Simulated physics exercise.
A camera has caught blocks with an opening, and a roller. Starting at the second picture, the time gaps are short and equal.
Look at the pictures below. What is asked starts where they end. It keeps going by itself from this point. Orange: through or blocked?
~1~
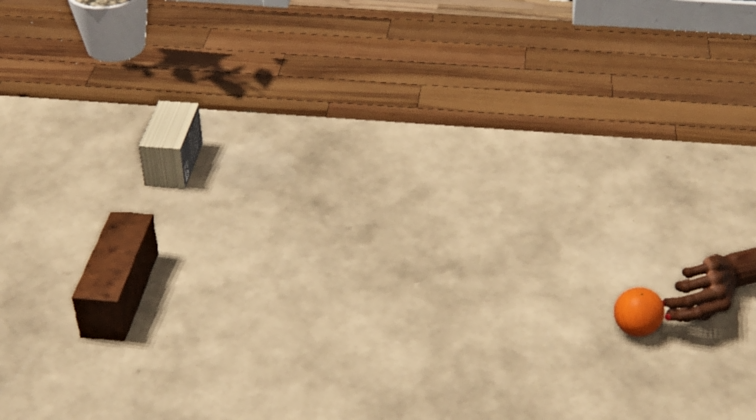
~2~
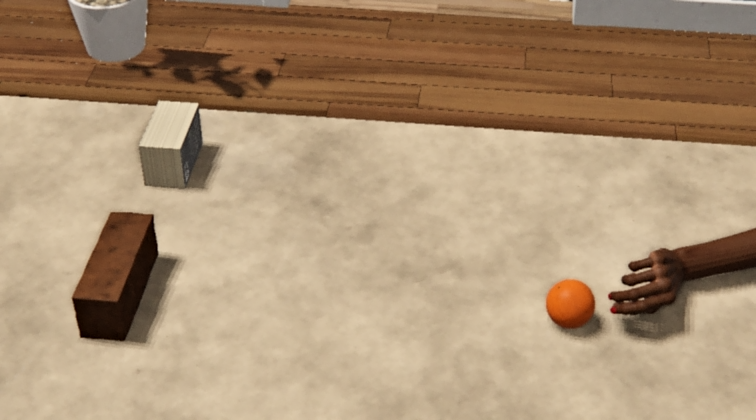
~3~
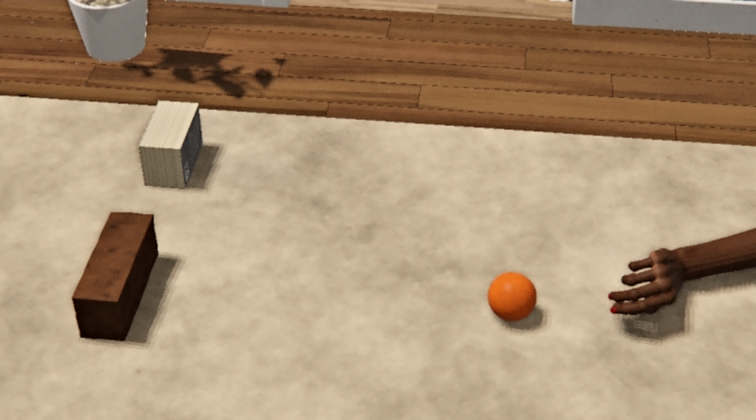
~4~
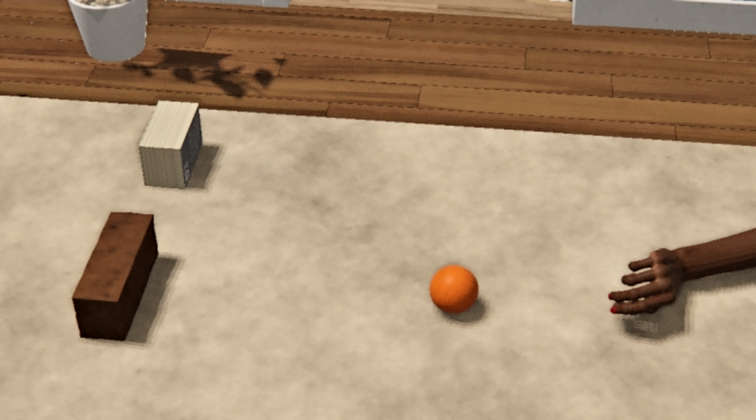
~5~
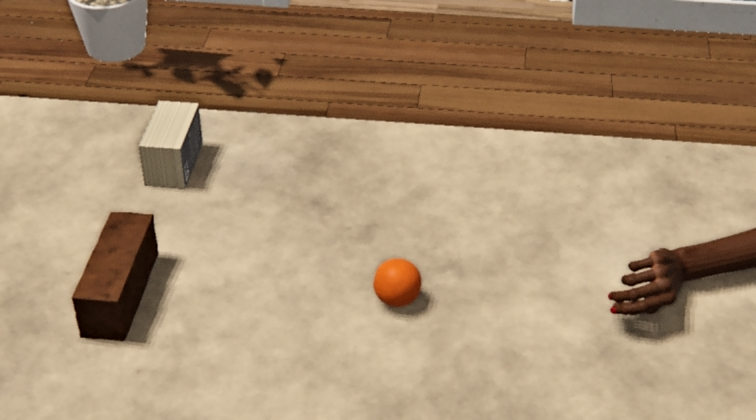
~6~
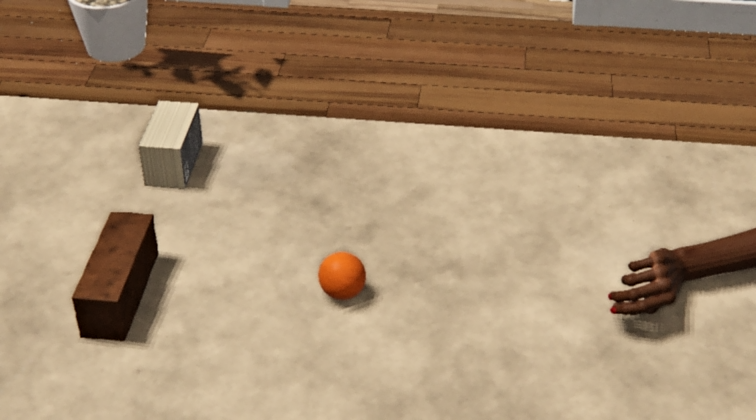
Does not make it across.
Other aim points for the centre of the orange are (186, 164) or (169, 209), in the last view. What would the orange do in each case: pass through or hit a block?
Taking the targets in order, it runs into a block and then goes between the blocks.
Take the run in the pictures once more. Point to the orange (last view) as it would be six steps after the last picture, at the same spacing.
At about (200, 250).
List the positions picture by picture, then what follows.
The first frame shows orange (639, 312) under the hand; grey book (172, 144).
The second frame shows orange (571, 304); brown brick (117, 275).
The third frame shows orange (512, 296); grey book (172, 144).
The fourth frame shows orange (454, 289); brown brick (117, 275).
The fifth frame shows orange (398, 283); grey book (172, 144).
The sixth frame shows orange (342, 276); brown brick (117, 275).
Then, 0.44 s after the last picture, orange coming back near (200, 253).
By the end, the orange hits a block.
